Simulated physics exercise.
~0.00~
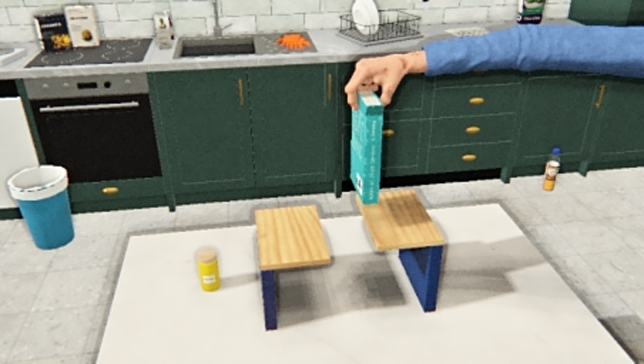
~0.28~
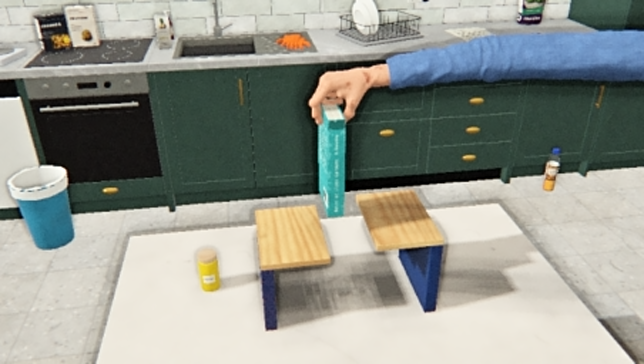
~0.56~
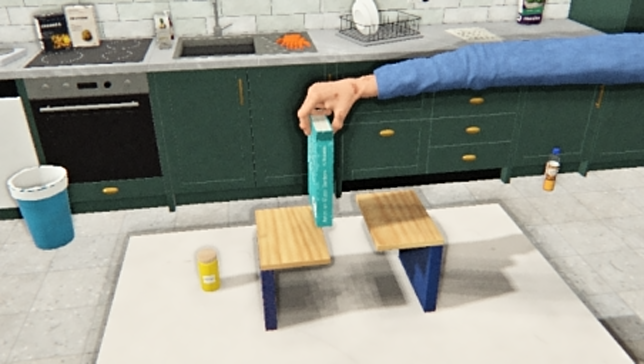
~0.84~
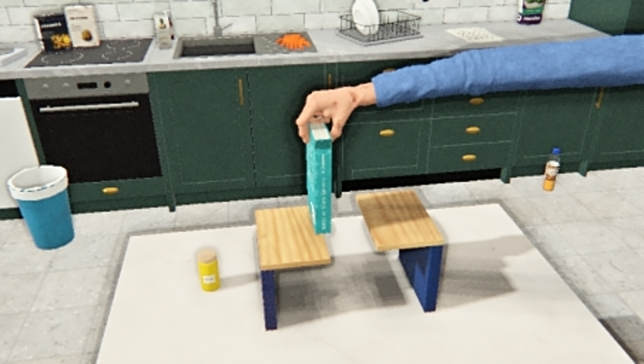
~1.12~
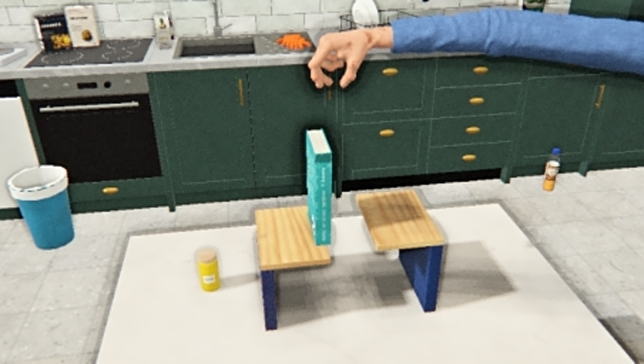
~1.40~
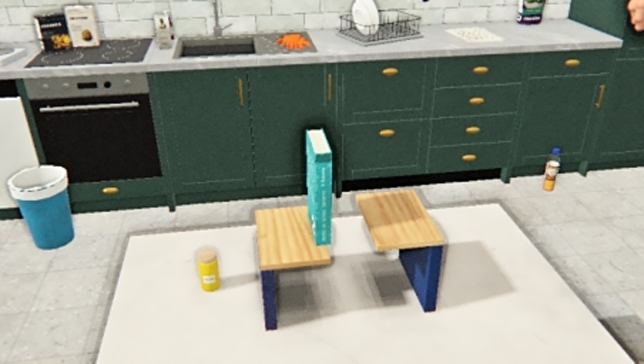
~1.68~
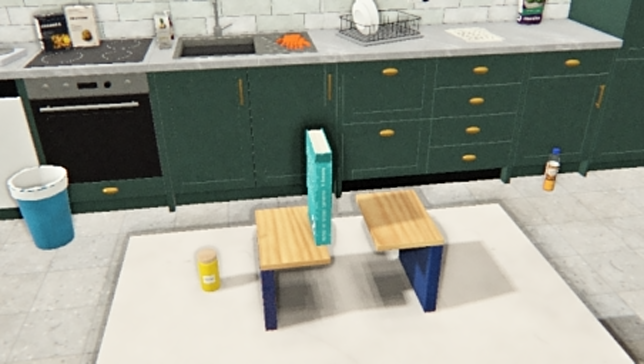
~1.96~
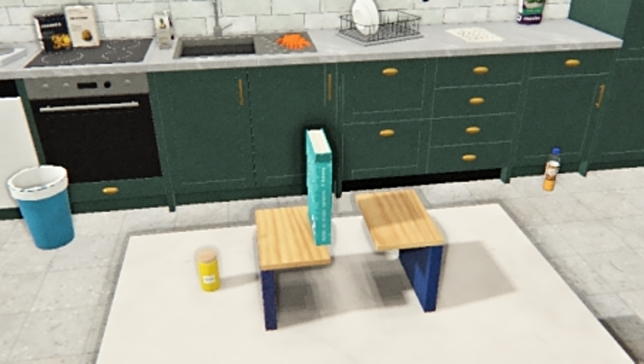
Hand lowering an upright turquoise book onto the left of two small wooden supports, letting go and withdrawing, the book staying standing.
